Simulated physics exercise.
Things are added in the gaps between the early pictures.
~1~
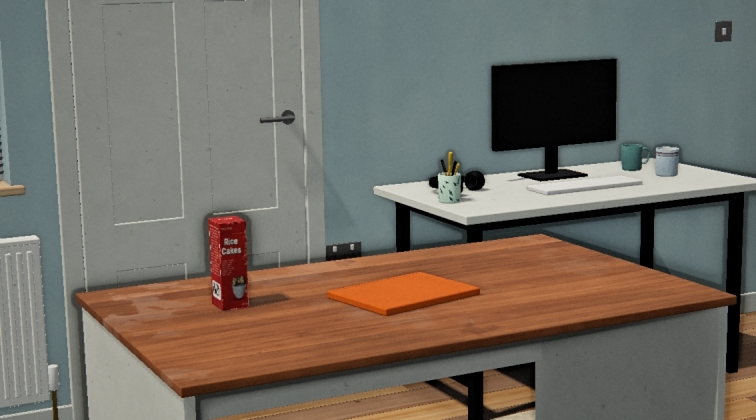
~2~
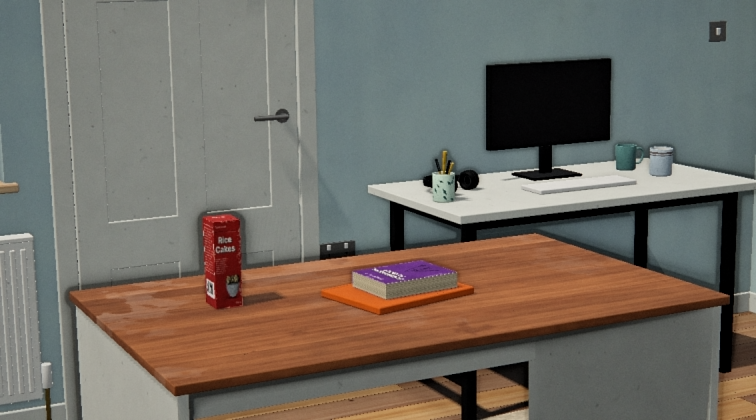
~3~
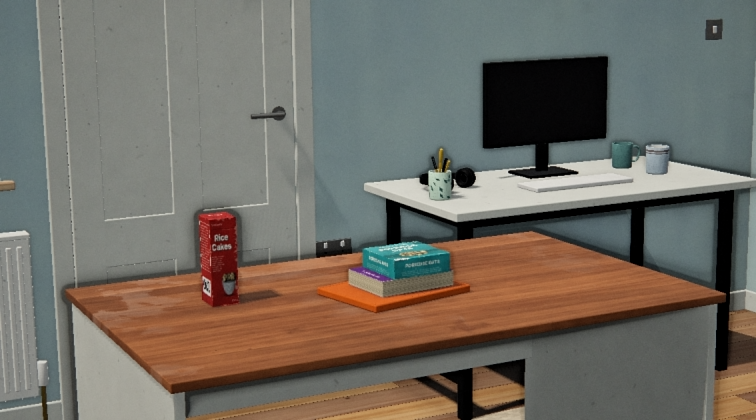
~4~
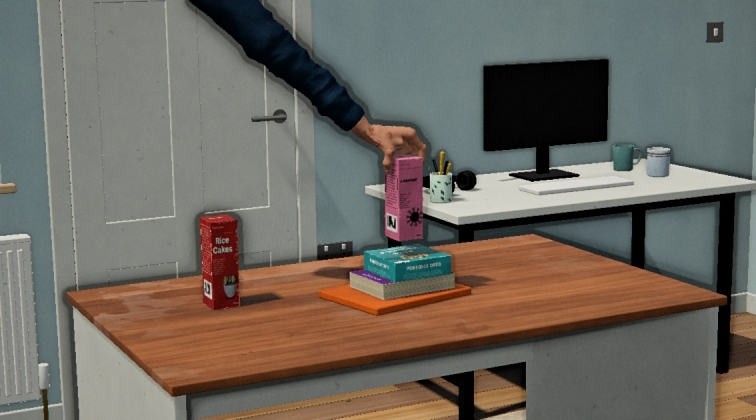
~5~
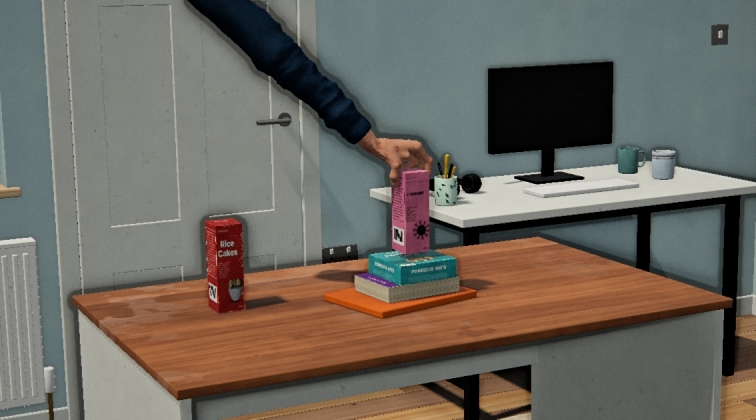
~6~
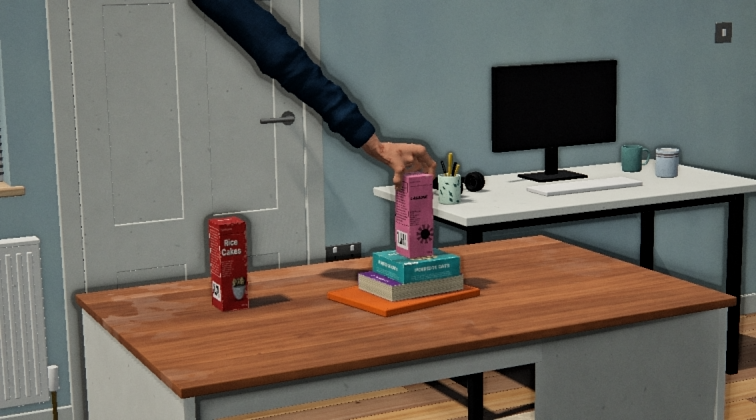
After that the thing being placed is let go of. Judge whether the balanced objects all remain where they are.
It will remain standing.
Then, 0.50 s past the last view, nothing moves.
Then, 1.40 s past the last view, pink carton resting near (414, 215).
Finally, all 5 still in place. Final places as the last picture's camera would see them, pink carton near (414, 215). The pile stays up.
